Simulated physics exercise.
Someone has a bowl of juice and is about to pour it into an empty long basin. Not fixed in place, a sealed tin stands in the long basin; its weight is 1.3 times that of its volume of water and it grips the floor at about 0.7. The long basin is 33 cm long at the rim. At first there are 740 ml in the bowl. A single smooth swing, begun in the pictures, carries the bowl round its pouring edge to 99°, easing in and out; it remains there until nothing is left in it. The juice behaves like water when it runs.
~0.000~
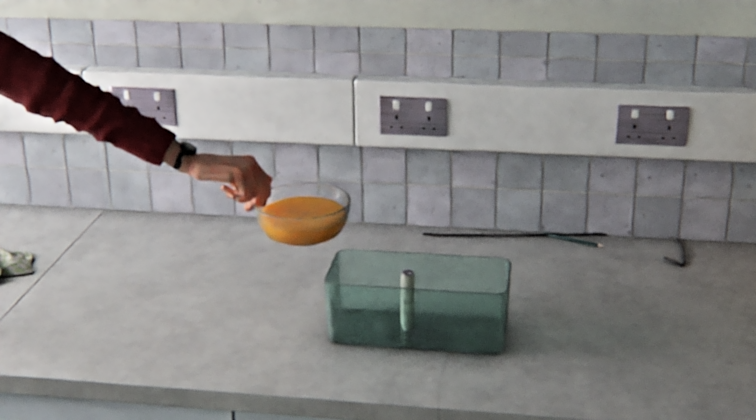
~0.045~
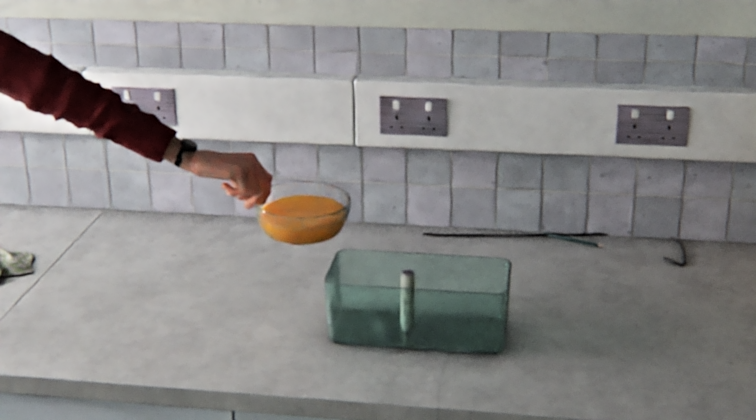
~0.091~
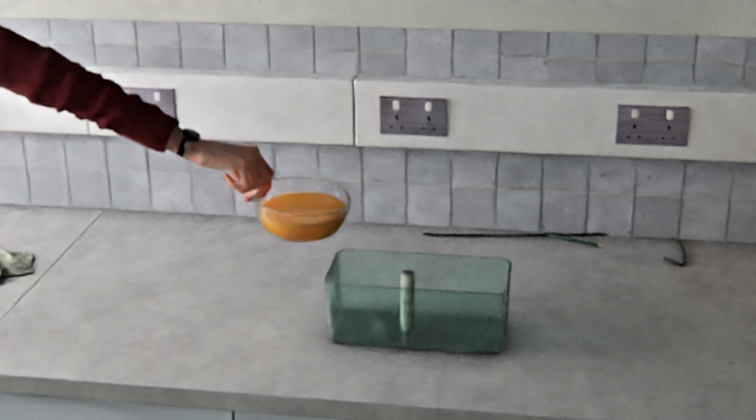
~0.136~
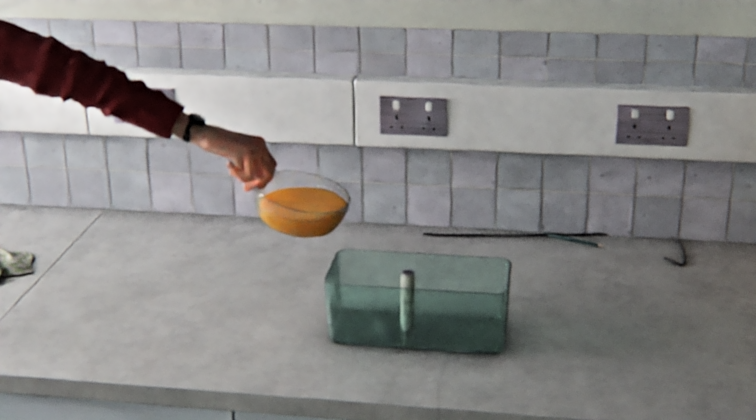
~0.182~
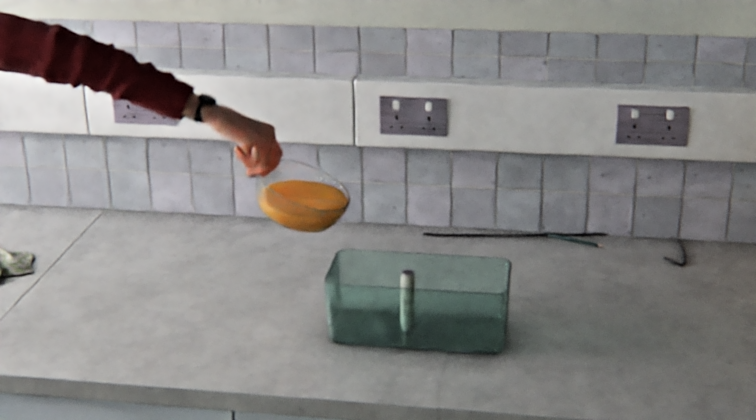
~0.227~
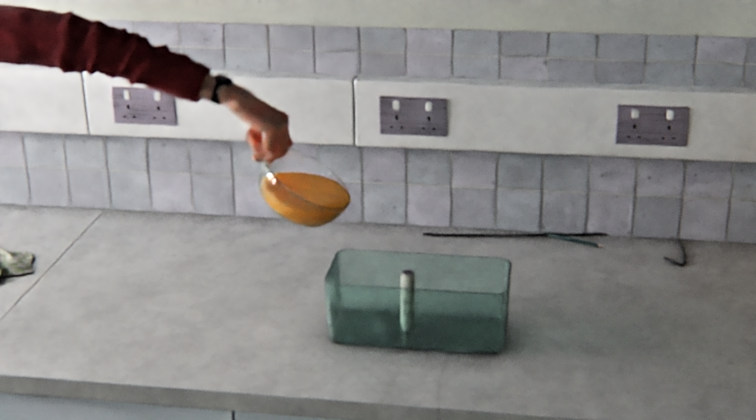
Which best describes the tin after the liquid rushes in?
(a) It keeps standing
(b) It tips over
Option a: It keeps standing.
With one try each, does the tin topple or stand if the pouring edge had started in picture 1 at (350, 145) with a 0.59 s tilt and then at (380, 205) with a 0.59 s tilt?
Trial 1 - tin tips; trial 2 - tin tips.
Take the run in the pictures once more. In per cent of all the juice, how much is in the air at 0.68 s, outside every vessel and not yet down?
Near 12 percent.
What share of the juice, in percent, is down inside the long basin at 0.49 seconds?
At that time the basin holds about 7 per cent of the liquid.
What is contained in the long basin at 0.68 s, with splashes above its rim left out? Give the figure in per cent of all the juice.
About 88 per cent.
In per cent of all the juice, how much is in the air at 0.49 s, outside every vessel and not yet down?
64 %.
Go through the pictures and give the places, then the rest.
In the first picture, tilt 0°; pouring edge (349, 204); surface from (261, 209) to (347, 213); the long basin's rim runs from (331, 267) to (509, 277); the tin's top is at (408, 275).
In the second picture, tilt 1°; pouring edge (349, 204); surface from (261, 208) to (347, 213).
In the third picture, tilt 6°; pouring edge (349, 204); surface from (260, 205) to (347, 210).
In the fourth picture, tilt 12°; pouring edge (349, 204); surface from (260, 199) to (347, 206).
In the fifth picture, tilt 22°; pouring edge (348, 204); surface from (261, 190) to (347, 201).
In the sixth picture, tilt 32°; pouring edge (348, 204); surface from (263, 179) to (347, 197); 1 per cent is over the edge.
Then, 0.49 s in, the tilt is 92° and 28 per cent is still to pour; the tin stands where it began.
Then, 0.68 s in, the tilt is 99° and 0 per cent is still to pour; the tin stands where it began.
Then, 0.87 s in, the tilt is 99° and 0 per cent is still to pour; the tin stands where it began.
Then, 1.09 s in, the tilt is 99° and 0 per cent is still to pour; the tin stands where it began.
Finally, the tin stands where it began.
